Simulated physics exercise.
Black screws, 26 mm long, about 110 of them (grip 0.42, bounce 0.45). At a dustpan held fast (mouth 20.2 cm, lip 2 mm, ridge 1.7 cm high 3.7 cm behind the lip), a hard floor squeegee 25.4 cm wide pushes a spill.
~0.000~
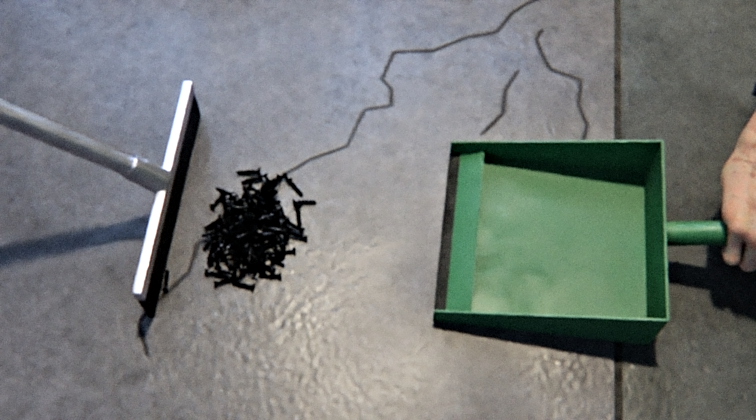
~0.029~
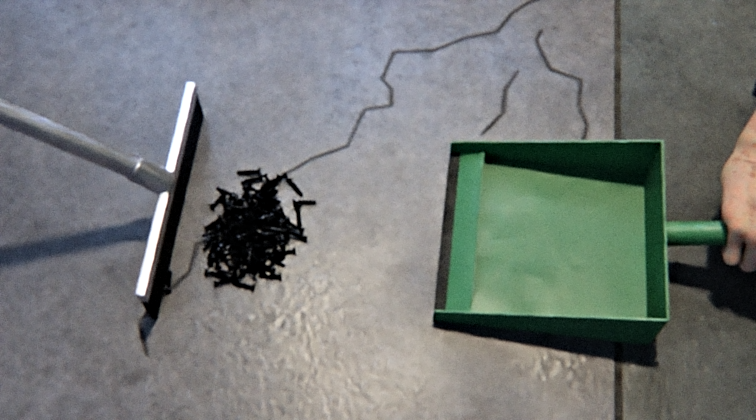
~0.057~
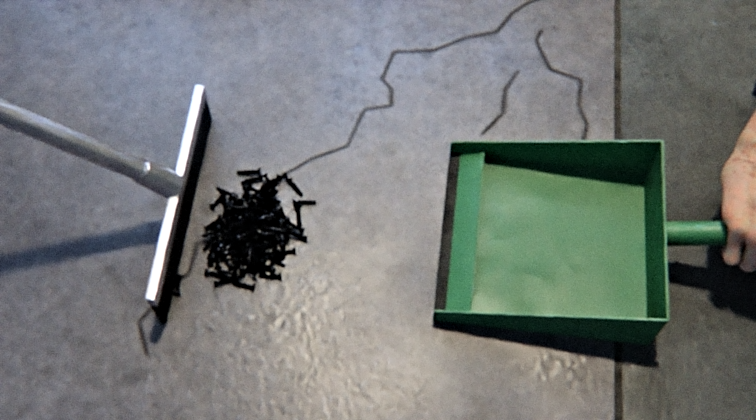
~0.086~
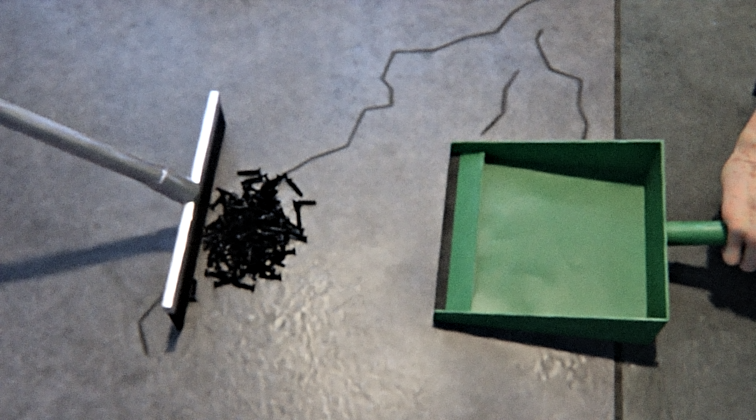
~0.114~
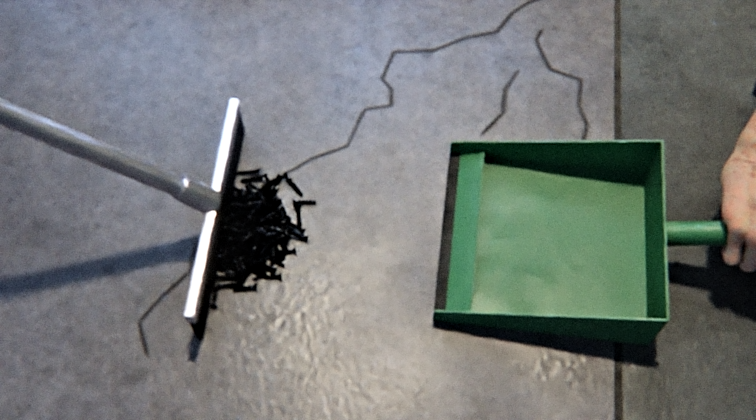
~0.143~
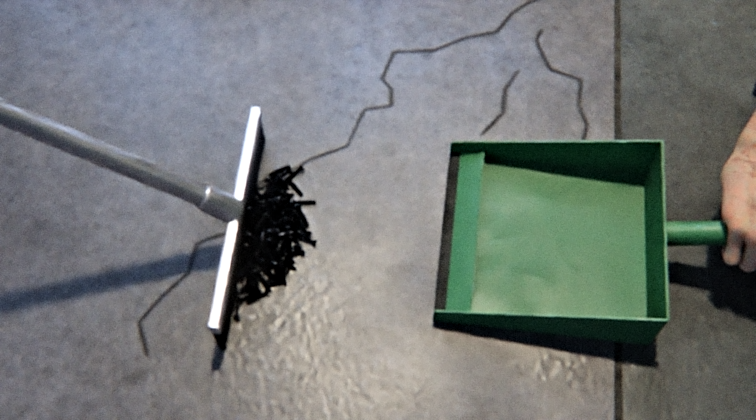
A green dustpan, gripped by a hand at the right edge, sits on a grey, cracked hard floor seen from above by a still camera. To its left lies a loose pile of black screws, with a metal-edged squeegee on a long pale handle further left. The squeegee slides right and slightly downward, meets the pile and pushes the screws a little way, bunching them against its blade, while the dustpan stays still.
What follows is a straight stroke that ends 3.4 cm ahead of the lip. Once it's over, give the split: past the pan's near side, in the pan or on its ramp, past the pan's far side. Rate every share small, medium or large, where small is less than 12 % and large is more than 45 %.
Ratings - near side: Medium; pan: Medium; far side: Small.
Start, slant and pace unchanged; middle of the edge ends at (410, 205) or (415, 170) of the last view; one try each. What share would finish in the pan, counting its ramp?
Close to 40 and 30 percent, in that order.
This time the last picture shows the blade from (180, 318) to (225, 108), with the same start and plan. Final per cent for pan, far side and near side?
Pan 5, far 0, near 35.
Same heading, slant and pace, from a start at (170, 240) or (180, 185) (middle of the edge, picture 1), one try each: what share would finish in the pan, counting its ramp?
Around 25 percent, then around 20 percent.
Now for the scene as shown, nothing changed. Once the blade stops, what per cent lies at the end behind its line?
0 %.
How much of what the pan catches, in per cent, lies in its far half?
Roughly 20 per cent.
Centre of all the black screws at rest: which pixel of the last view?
In the last view, approximately (436, 277).
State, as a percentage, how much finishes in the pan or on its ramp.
Roughly 25 %.
After 0.26 s, middle of the blade 11 cm from the lip; 0 % over the lip, far side 0 %, near side 10 %.
After 0.33 s, middle of the blade 6 cm from the lip; 0 % over the lip, far side 0 %, near side 20 %.
After 0.54 s, middle of the blade 4 cm from the lip; 25 % over the lip, far side 0 %, near side 25 %.
In the end, at 1.3 s, near side 25 %, pan 25 %, far side 0 %, in front of the lip or behind the blade 50 %.
